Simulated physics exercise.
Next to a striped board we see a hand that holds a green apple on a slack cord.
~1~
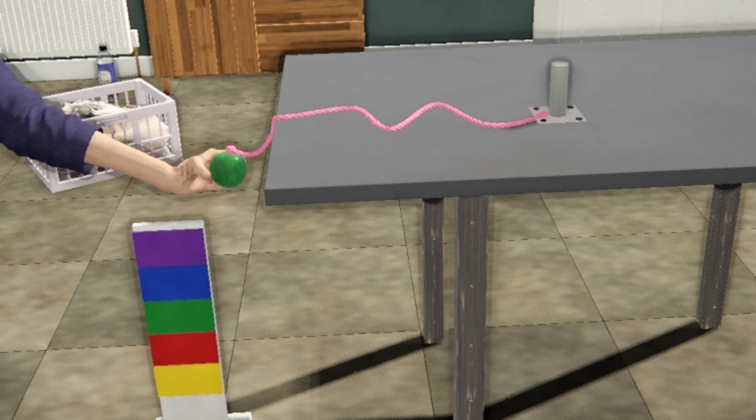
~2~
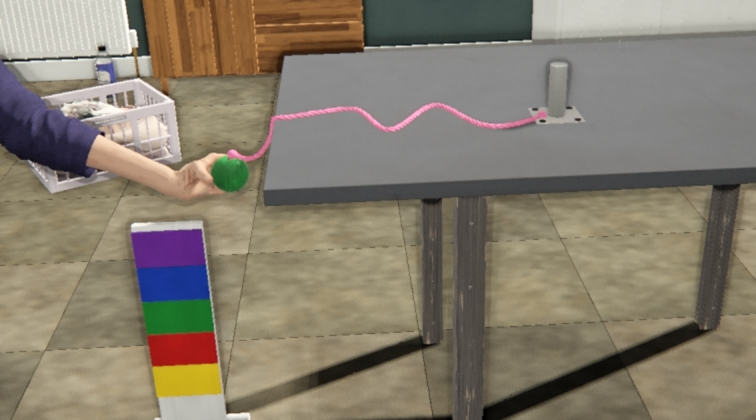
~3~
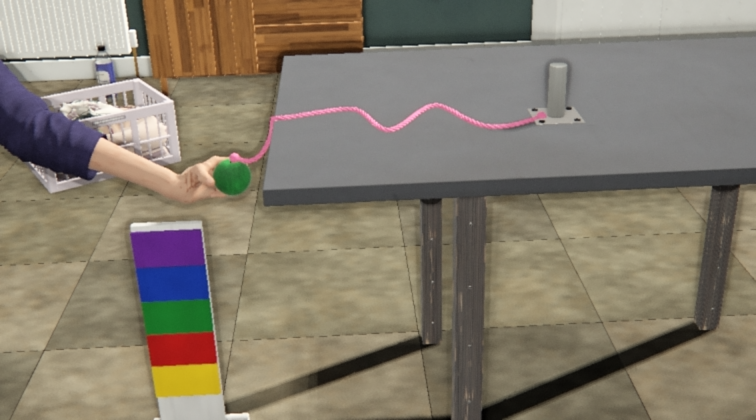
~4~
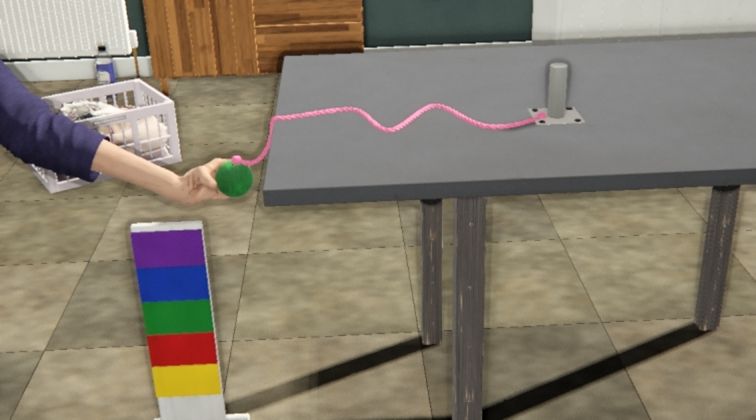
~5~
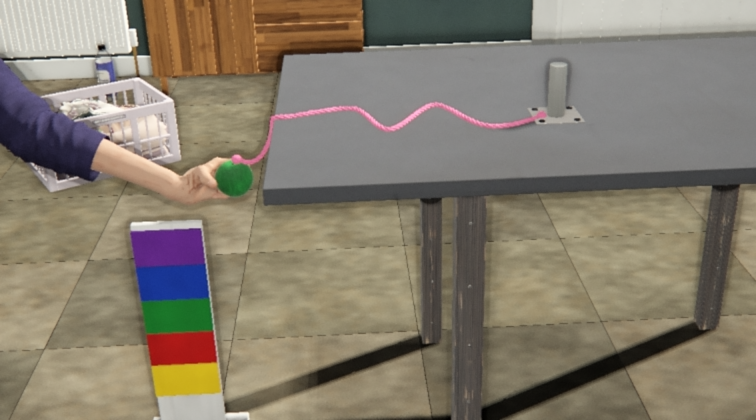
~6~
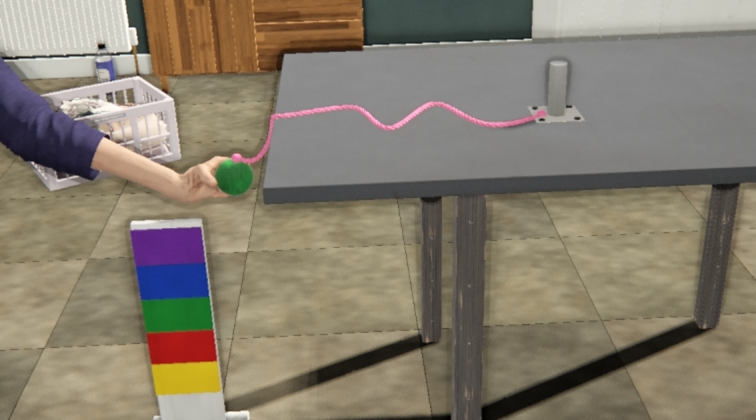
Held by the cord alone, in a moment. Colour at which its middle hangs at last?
The green one.
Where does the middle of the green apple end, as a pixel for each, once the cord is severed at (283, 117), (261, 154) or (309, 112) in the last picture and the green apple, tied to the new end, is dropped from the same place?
Close to (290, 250) first, close to (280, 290) next, and close to (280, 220) last.
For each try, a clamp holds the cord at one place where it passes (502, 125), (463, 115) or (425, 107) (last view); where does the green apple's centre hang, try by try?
Those spots come out as (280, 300), (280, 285) and (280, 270).
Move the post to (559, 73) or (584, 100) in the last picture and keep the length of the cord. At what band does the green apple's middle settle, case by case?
For the first try, blue; for the second, blue.
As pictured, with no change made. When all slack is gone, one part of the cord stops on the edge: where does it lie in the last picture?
About (372, 120).
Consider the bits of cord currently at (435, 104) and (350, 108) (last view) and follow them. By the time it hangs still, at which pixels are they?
First: (392, 117). Second: (275, 165).
Soon after, apple near (320, 295); level with green.
After that, apple near (270, 310); level with green.
In the end, apple near (284, 311); level with green. Its middle rests at the green band.
